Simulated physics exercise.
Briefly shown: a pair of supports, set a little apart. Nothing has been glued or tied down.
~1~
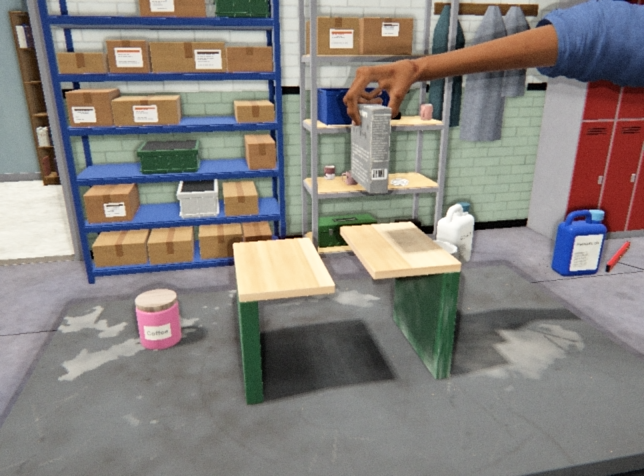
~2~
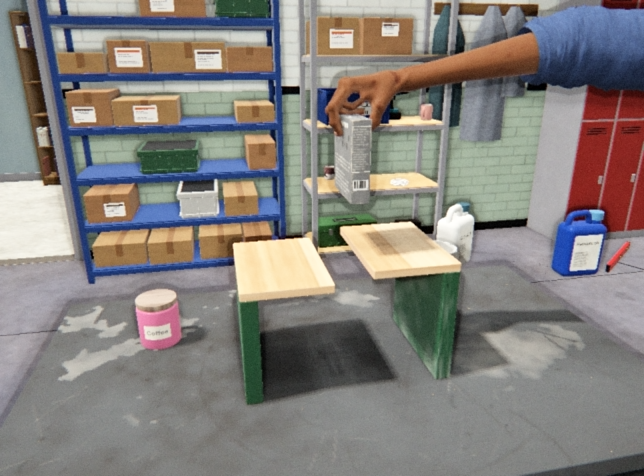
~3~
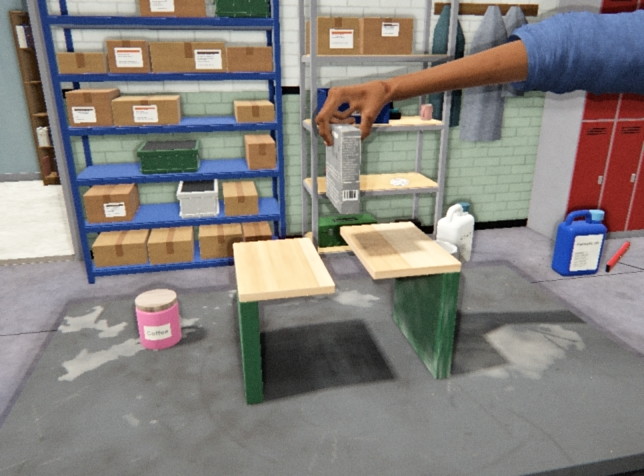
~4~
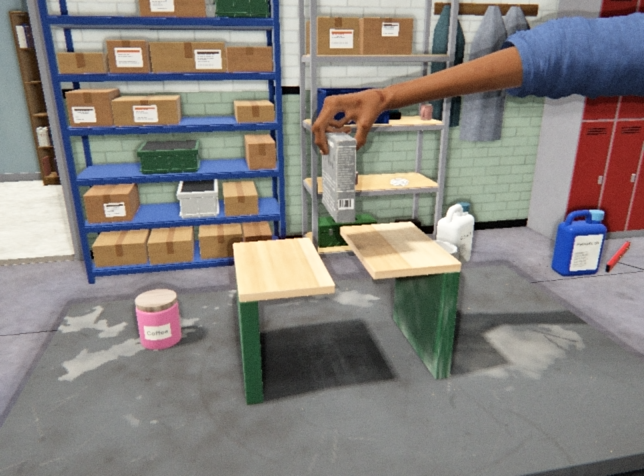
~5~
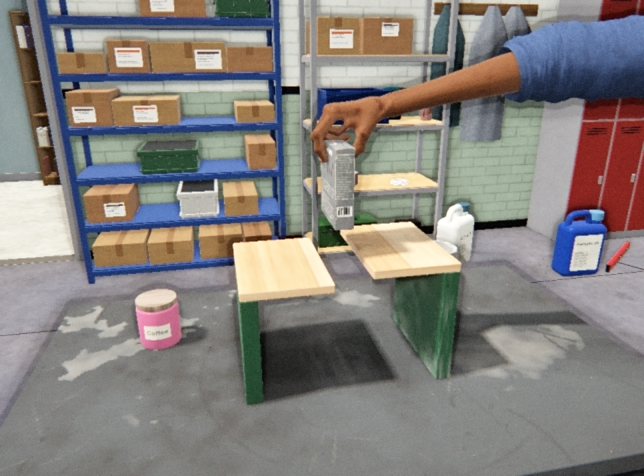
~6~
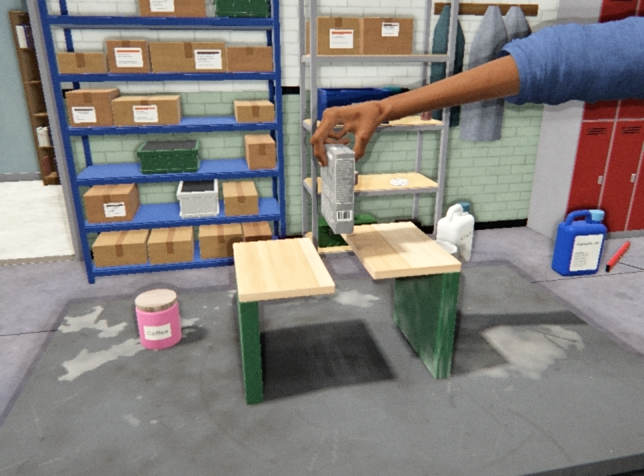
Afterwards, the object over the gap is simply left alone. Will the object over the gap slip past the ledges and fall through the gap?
My guess is it makes it down.
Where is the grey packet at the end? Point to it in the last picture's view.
Around (336, 325).
Then, 0.20 s after the last picture, grey packet slid a little near (336, 212).
Then, 0.30 s after the last picture, grey packet slid about its own width near (336, 284).
Then, 0.40 s after the last picture, grey packet slid well along near (336, 317).
At rest, moved from the start, grey packet; pink jar in place. Seen from the same camera at the end, grey packet near (336, 325). The packet drops through.
